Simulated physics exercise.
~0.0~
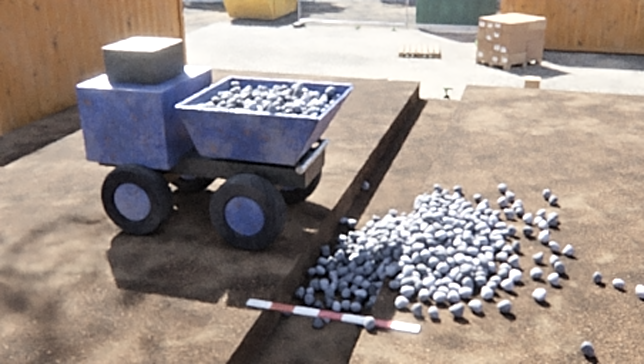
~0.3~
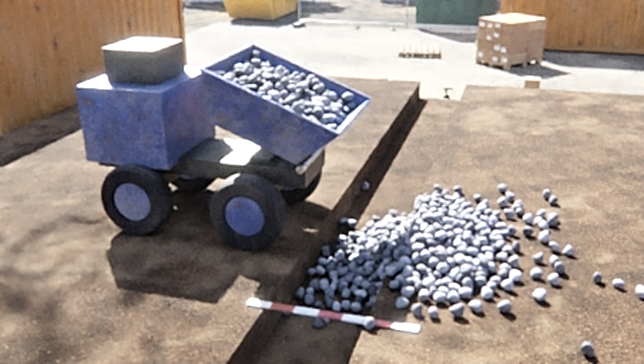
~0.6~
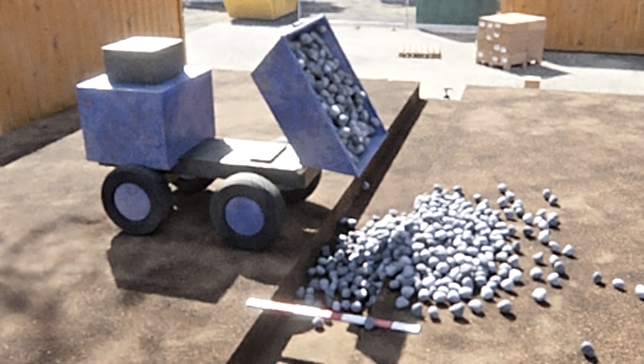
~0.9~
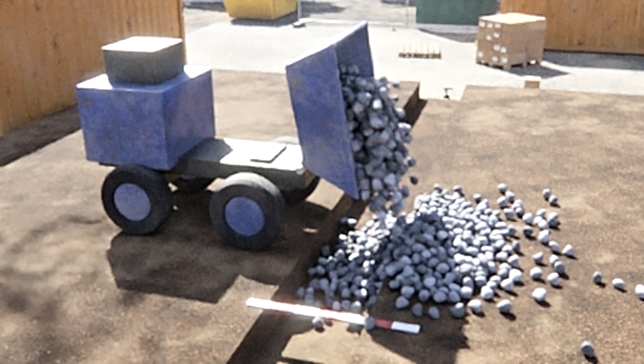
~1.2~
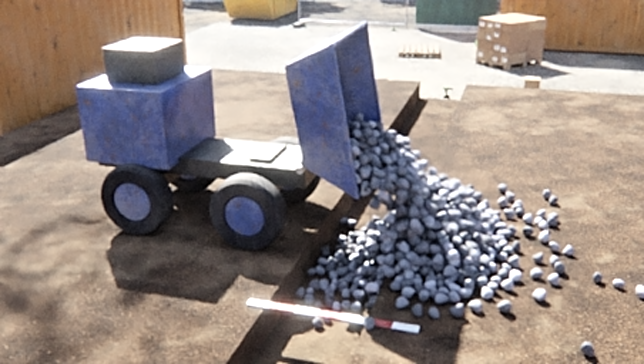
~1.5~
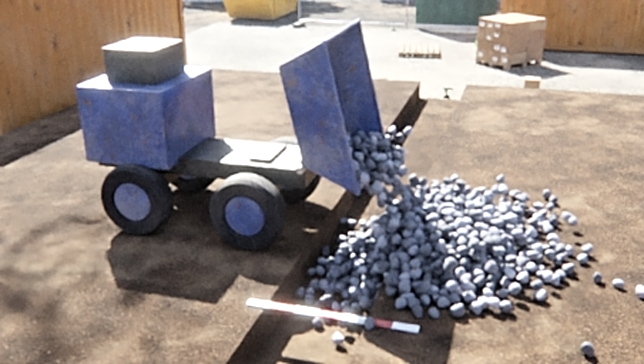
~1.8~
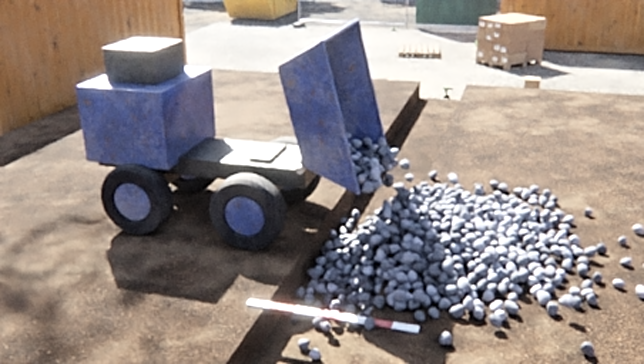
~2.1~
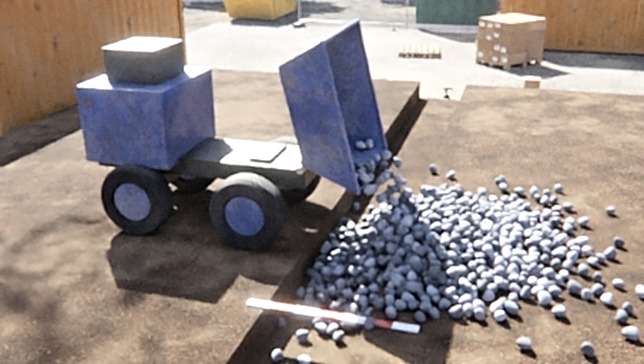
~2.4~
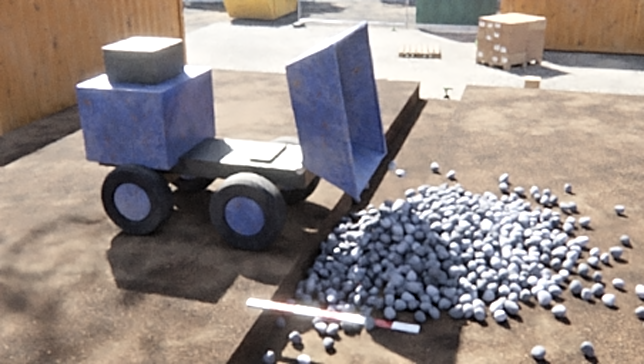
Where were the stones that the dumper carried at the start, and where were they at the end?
At the start they sat up in the blue body of the dumper, and at the end they lay lower down and farther right, in and beyond the trench, mixed into the heap on the ground.
